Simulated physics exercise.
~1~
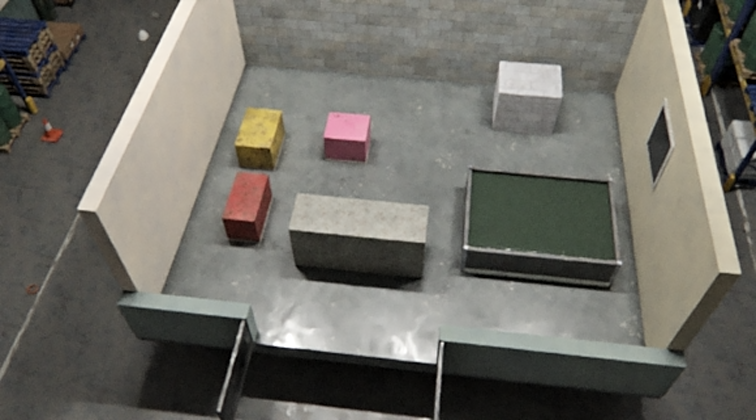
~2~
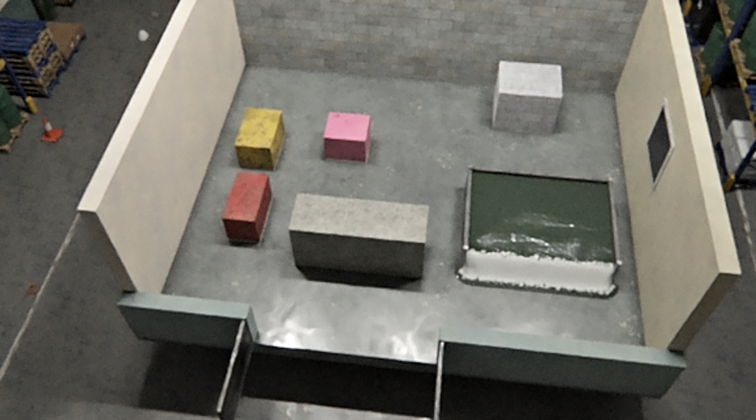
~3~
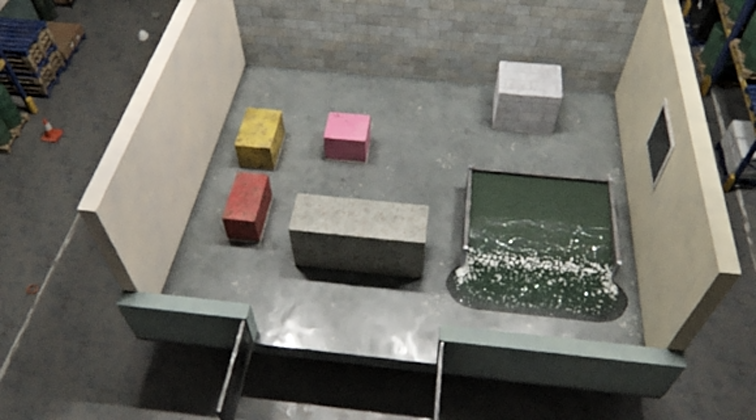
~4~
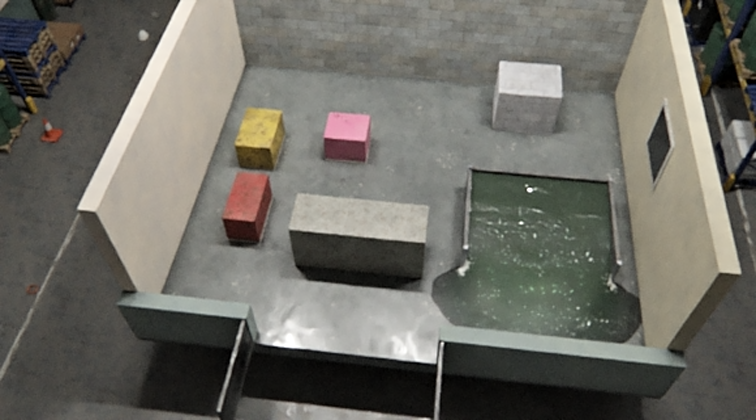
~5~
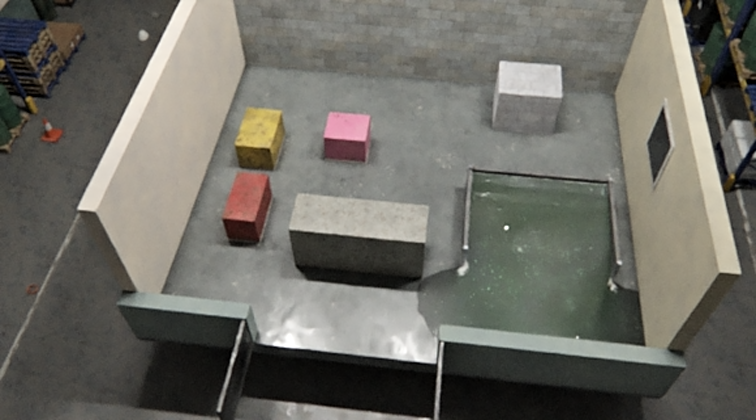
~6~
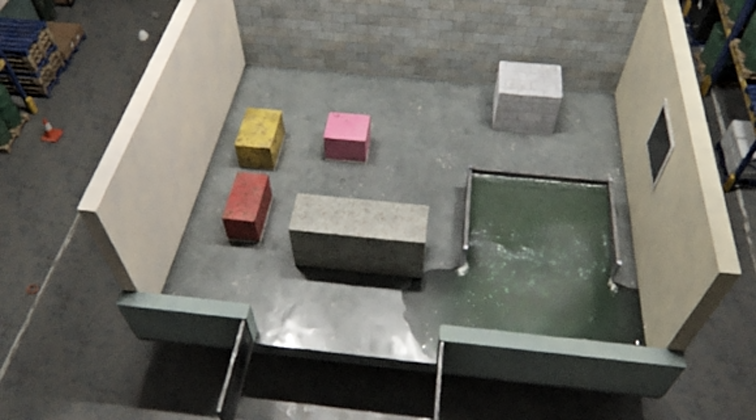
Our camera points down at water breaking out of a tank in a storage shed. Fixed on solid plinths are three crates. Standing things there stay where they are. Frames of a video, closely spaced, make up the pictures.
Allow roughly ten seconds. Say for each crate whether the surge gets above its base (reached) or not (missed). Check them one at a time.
One by one: The pink crate avoids the water. The yellow crate meets the water. The red crate meets the water.
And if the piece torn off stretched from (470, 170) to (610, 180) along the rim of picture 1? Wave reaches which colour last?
That would be the red-painted one.
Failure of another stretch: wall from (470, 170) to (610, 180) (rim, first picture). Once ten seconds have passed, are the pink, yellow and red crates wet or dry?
As I read it, the pink one gets reached; the yellow one gets reached; finally the red one gets reached.
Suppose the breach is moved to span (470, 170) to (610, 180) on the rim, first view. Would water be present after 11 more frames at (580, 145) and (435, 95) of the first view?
First spot swamped, second spot swamped.
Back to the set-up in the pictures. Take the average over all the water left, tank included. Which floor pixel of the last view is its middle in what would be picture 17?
Near pixel (535, 295).
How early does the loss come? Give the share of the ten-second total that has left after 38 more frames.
My guess would be around 65 percent.
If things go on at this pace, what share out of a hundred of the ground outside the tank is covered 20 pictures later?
Share estimate: About 40 per cent.
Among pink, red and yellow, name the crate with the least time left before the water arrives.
Answer: That's the red-painted one.
A moment on, water covers 15 % of the floor; the pink crate not reached, the yellow crate not reached, the red crate not reached.
Next, water covers 20 % of the floor; the pink crate not reached, the yellow crate not reached, the red crate not reached.
Then, water covers 40 % of the floor; the pink crate not reached, the yellow crate not reached, the red crate water round its plinth.
Later, water covers 55 % of the floor; the pink crate not reached, the yellow crate water round its plinth, the red crate water round its plinth.
In the end, water covers 80 % of the floor; the pink crate stayed above the water, the yellow crate was topped, the red crate was topped.
